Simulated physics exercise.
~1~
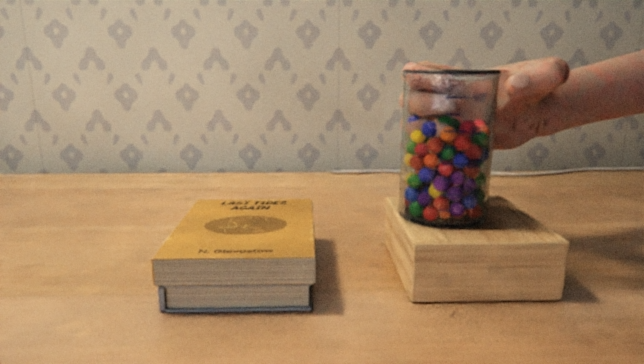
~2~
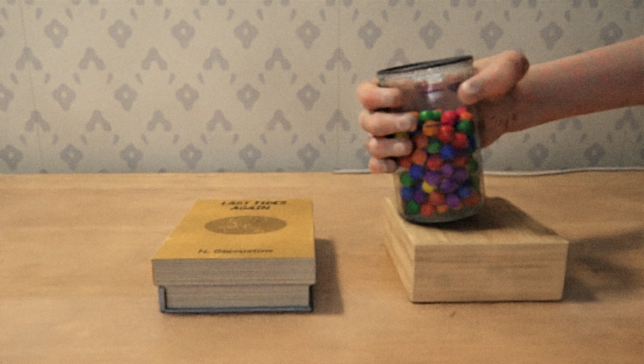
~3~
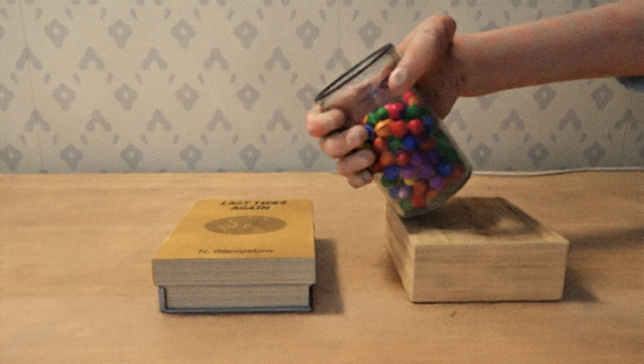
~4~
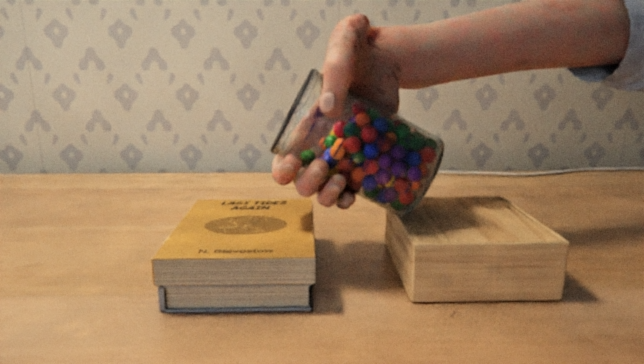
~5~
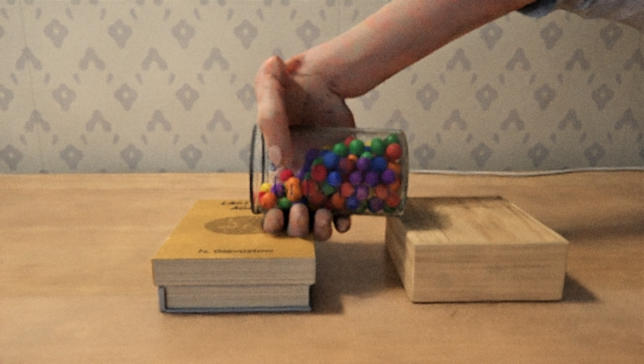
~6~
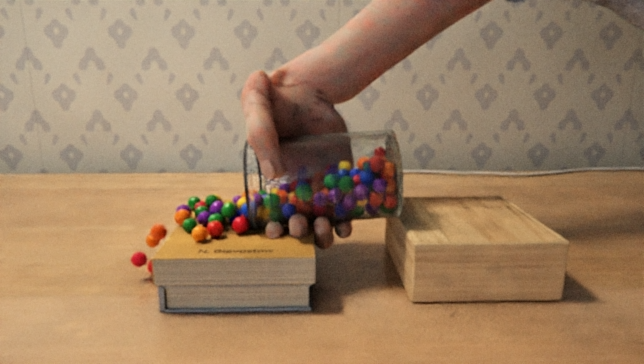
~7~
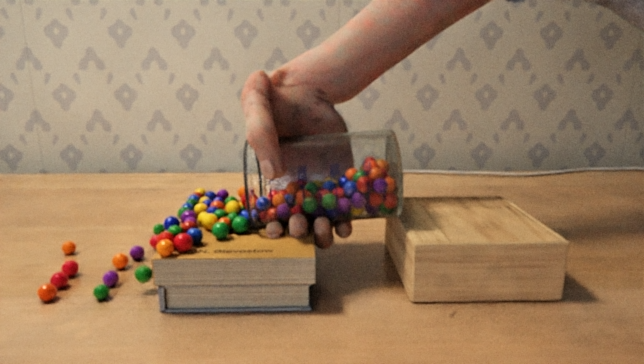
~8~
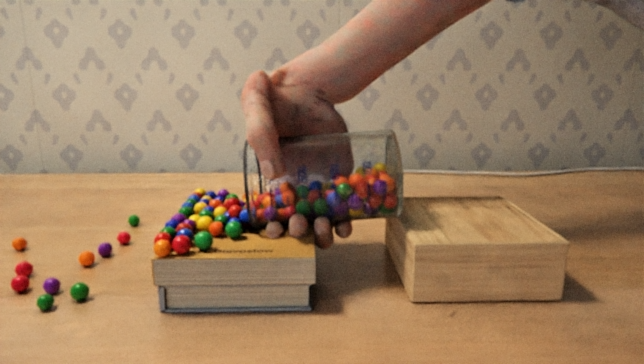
A hand lifting a clear jar of colourful beads off a wooden block, tipping it left and spilling some across a yellow book.
